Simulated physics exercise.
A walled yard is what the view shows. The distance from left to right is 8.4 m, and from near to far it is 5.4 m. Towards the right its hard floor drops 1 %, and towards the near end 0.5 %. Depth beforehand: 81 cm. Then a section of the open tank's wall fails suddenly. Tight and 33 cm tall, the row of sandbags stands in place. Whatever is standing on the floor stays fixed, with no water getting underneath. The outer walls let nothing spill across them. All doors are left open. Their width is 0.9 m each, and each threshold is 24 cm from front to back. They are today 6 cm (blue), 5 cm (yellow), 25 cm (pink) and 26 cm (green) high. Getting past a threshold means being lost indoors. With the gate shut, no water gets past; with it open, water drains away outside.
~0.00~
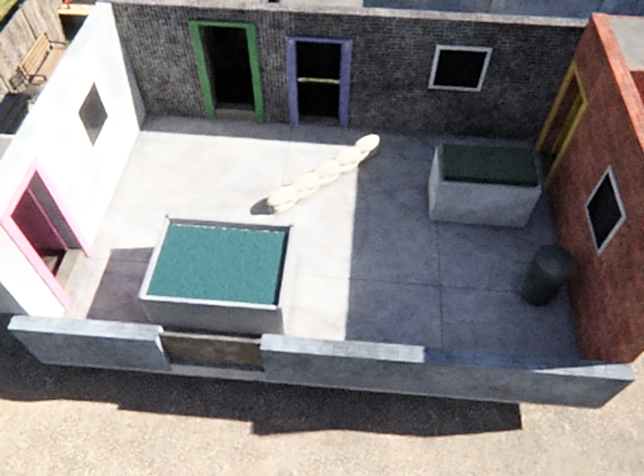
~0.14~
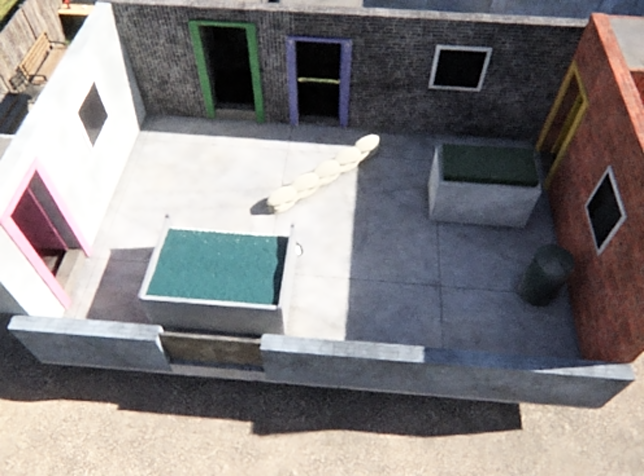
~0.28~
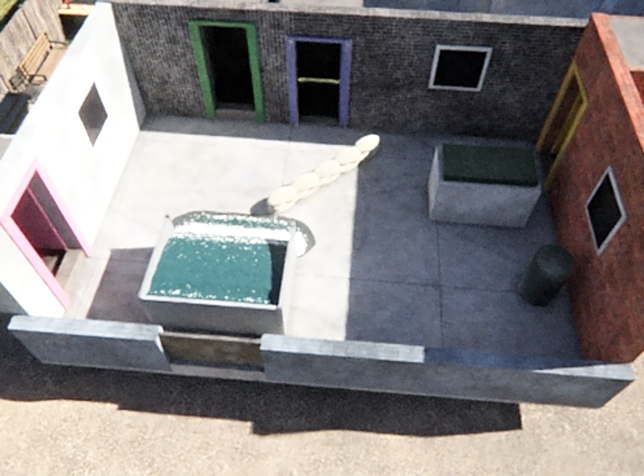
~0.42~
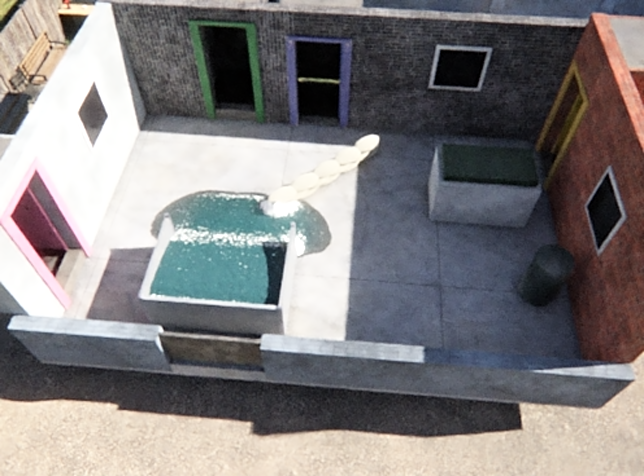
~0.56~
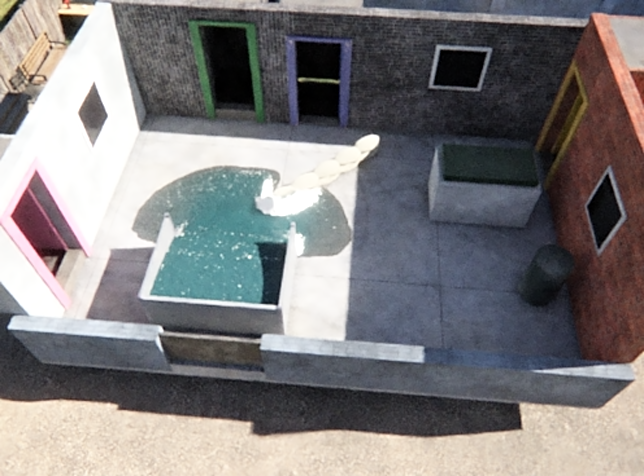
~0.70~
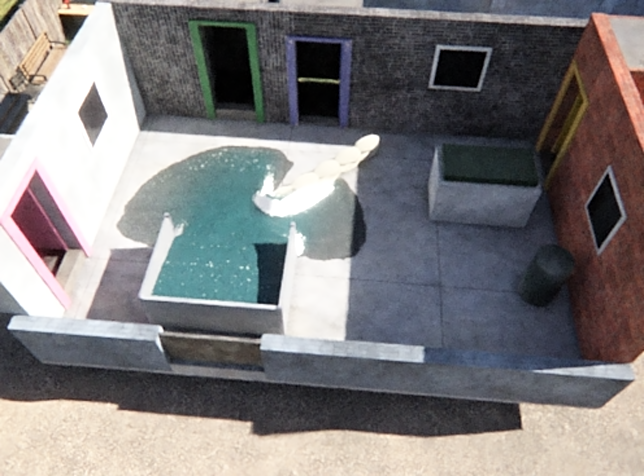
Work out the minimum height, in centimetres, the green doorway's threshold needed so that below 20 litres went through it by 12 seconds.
The minimum is roughly 33 cm.
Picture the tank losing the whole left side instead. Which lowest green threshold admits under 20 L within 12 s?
You'd want it roughly 12.0 centimetres tall.
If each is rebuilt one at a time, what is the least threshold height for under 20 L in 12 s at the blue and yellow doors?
Roughly 12.0 cm at blue and 18 cm at yellow.
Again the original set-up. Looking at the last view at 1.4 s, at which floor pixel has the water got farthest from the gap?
I'd put the front's tip around (421, 150).
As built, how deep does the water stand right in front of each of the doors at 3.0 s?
Centimetres: Blue = 11, yellow = 13, pink = 0, green = 18.
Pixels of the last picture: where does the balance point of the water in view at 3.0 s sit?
My guess is close to (266, 184).
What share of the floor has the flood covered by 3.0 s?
I'd estimate about 55 percent.
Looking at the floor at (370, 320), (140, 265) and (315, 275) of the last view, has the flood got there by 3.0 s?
Listed order - unwetted, unwetted, unwetted.
After 1.4 s water covers 40 % of the floor, deepest (42 cm) near (270, 214); 41 cm at the green door, 16 litres in over its 26 cm threshold.
After 3.0 s water covers 55 % of the floor, deepest (28 cm) near (202, 123); 18 cm at the green door, 63 litres in over its 26 cm threshold.
After 12.0 s water covers 95 % of the floor, deepest (13 cm) near (581, 385); 3 cm at the green door, 63 litres in over its 26 cm threshold.
At the green door as built, the water arrived by 0.9 s and peaked near 41 cm at 1.4 s.
Run again over the same 12 s with other heights there, 41 litres in over 29 cm, 4 litres over 39.5 cm. The limit of 20 litres is kept from about 33 cm up.
